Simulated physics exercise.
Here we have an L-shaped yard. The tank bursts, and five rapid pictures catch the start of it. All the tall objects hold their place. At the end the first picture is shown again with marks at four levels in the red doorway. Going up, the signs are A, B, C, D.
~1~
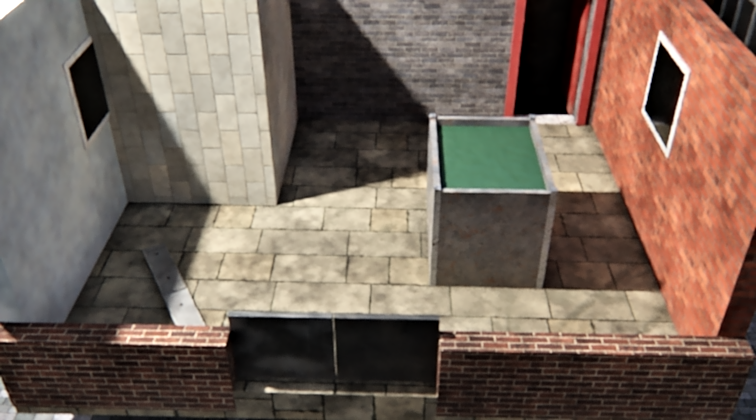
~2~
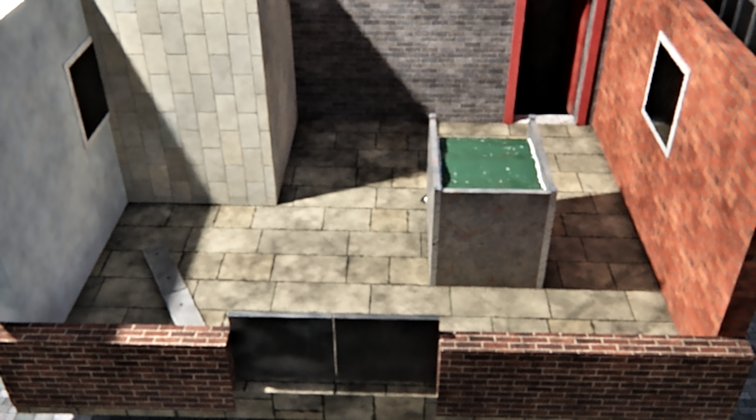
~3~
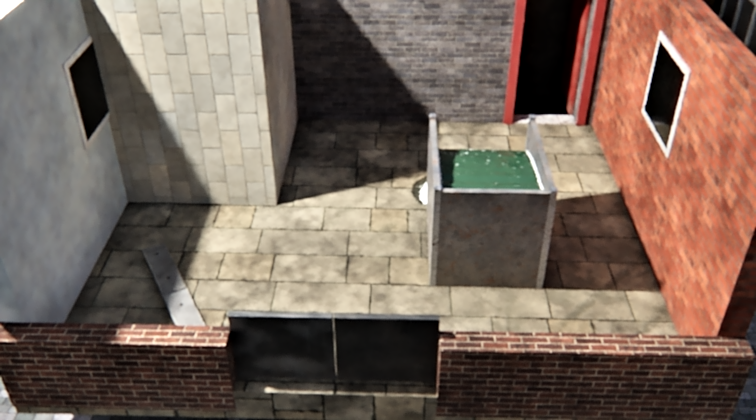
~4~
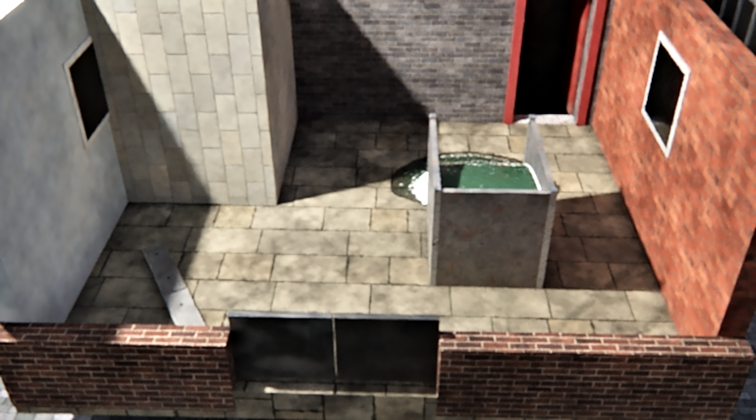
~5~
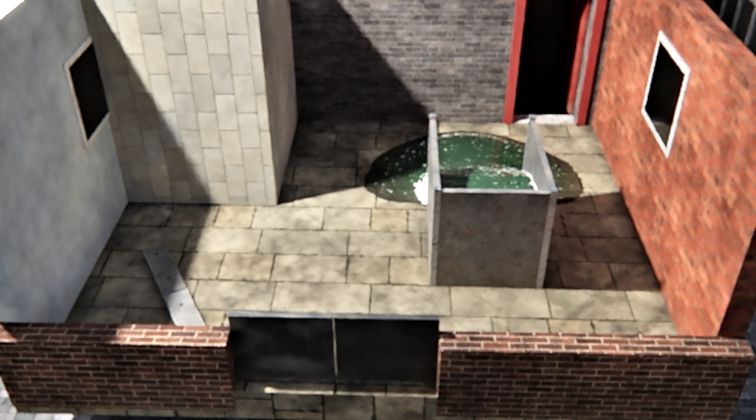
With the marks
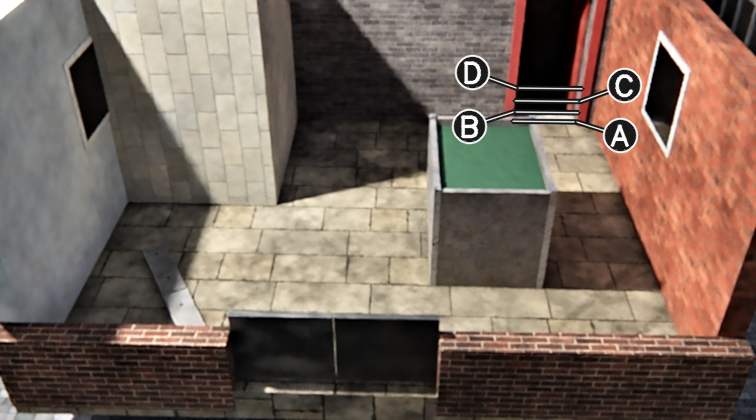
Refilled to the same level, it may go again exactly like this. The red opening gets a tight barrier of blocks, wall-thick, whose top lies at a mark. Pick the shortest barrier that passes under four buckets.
The limit is C.
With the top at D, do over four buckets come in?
No, that is safe.
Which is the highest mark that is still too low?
B it is.
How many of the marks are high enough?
Two.
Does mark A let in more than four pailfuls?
Yes, it does.
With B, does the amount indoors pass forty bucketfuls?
No, less.
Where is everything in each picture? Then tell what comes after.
The first frame shows water in the tank at rest, its middle at (488, 158); foot of the red doorway at (544, 124); shut gate at (334, 324).
In the second frame, water covers 1 % of the ground, its front hidden from here.
In the third frame, water covers 4 % of the ground, its front hidden from here.
The fourth frame shows front seen at (401, 177), 8 % of the ground wet.
The fifth frame shows front seen at (387, 155), 15 % of the ground wet.
On the marked copy, A at (544, 121); B at (545, 112); C at (547, 101); D at (549, 88); from the bottom up A, B, C, D.
With A, dozens of bucketfuls pour in.
With B, about 11 bucketfuls get in.
With C, a bucket or two gets in.
With D, a splash gets over, under a bucket.
